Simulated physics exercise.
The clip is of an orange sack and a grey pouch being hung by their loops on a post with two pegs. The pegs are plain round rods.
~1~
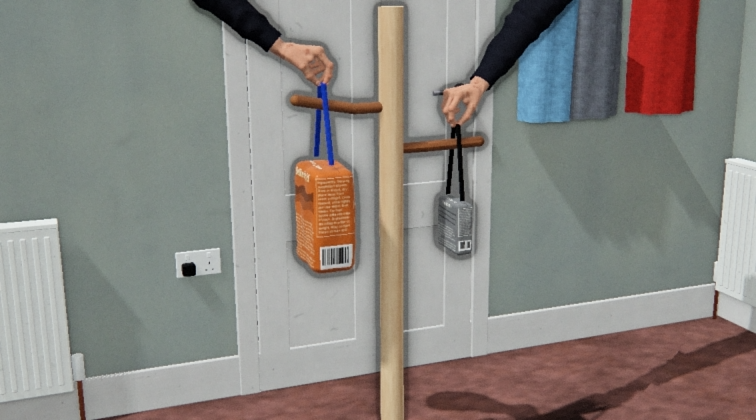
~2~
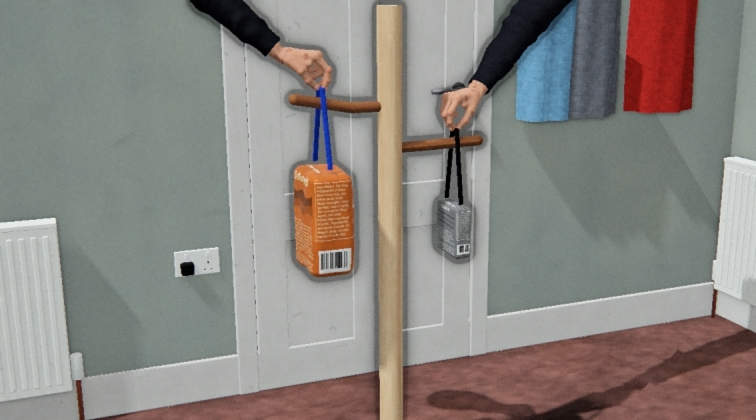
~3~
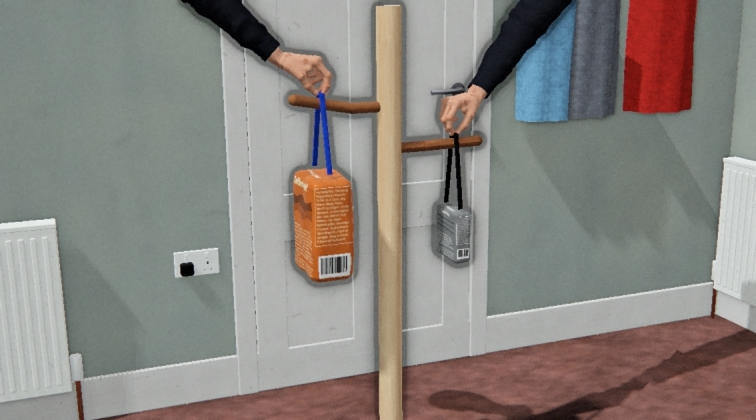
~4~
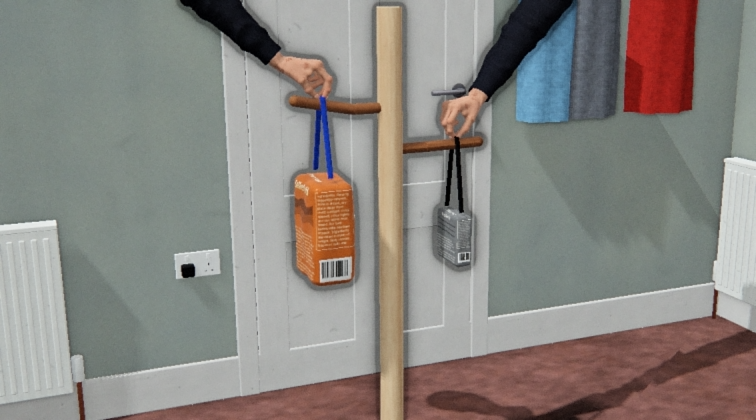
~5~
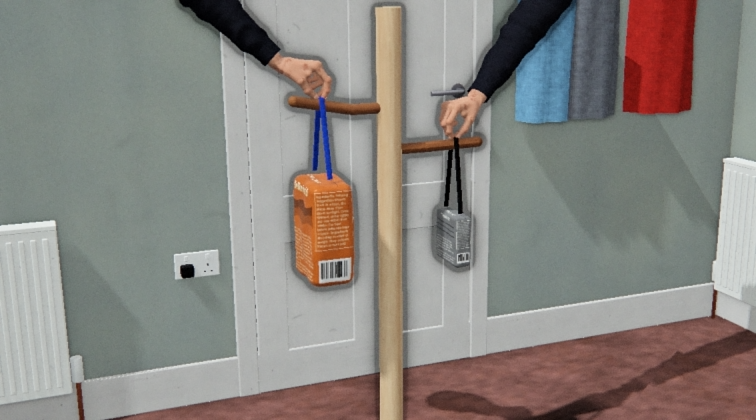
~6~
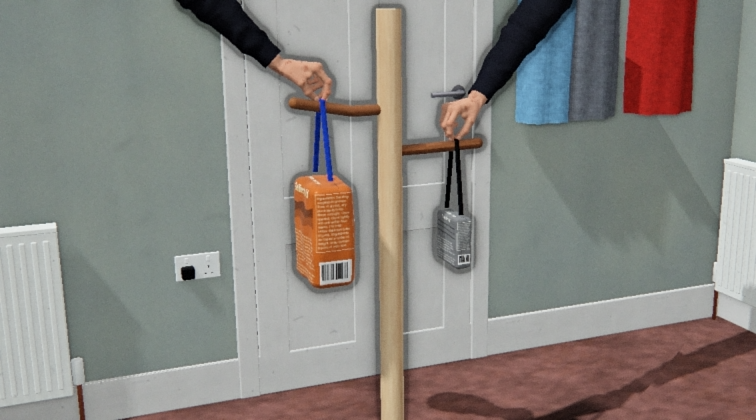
In a room with grey-green walls, a white door, radiators and a reddish carpet, a still camera looks straight at a pale wooden post with two brown pegs. Two dark-sleeved arms hold an orange sack by its blue loop at the left peg and a smaller grey pouch by its black loop at the lower right peg. Both hands lower slightly, and the sack and pouch sink a little with them.
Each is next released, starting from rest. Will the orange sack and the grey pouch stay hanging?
Orange sack: Yes; grey pouch: Yes.
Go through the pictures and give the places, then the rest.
Orange sack (325, 216); grey pouch (455, 225); left peg tip (296, 100); right peg tip (479, 141), in the first frame.
Orange sack (324, 220); grey pouch (454, 228), in the second frame.
Orange sack (324, 225); grey pouch (453, 233), in the third frame.
Orange sack (325, 229); grey pouch (454, 236), in the fourth frame.
Orange sack (324, 229); grey pouch (453, 237), in the fifth frame.
Orange sack (324, 231); grey pouch (454, 238); left peg tip (294, 103), pointing up; right peg tip (478, 143), about level, in the sixth frame.
Then, 0.40 s after the last picture, orange sack hanging near (327, 233); grey pouch hanging near (454, 240).
Then, 0.90 s after the last picture, orange sack hanging near (335, 233); grey pouch hanging near (454, 240).
At rest, orange sack hanging near (337, 234); grey pouch hanging near (454, 240). The orange sack stays hanging and the grey pouch holds on.
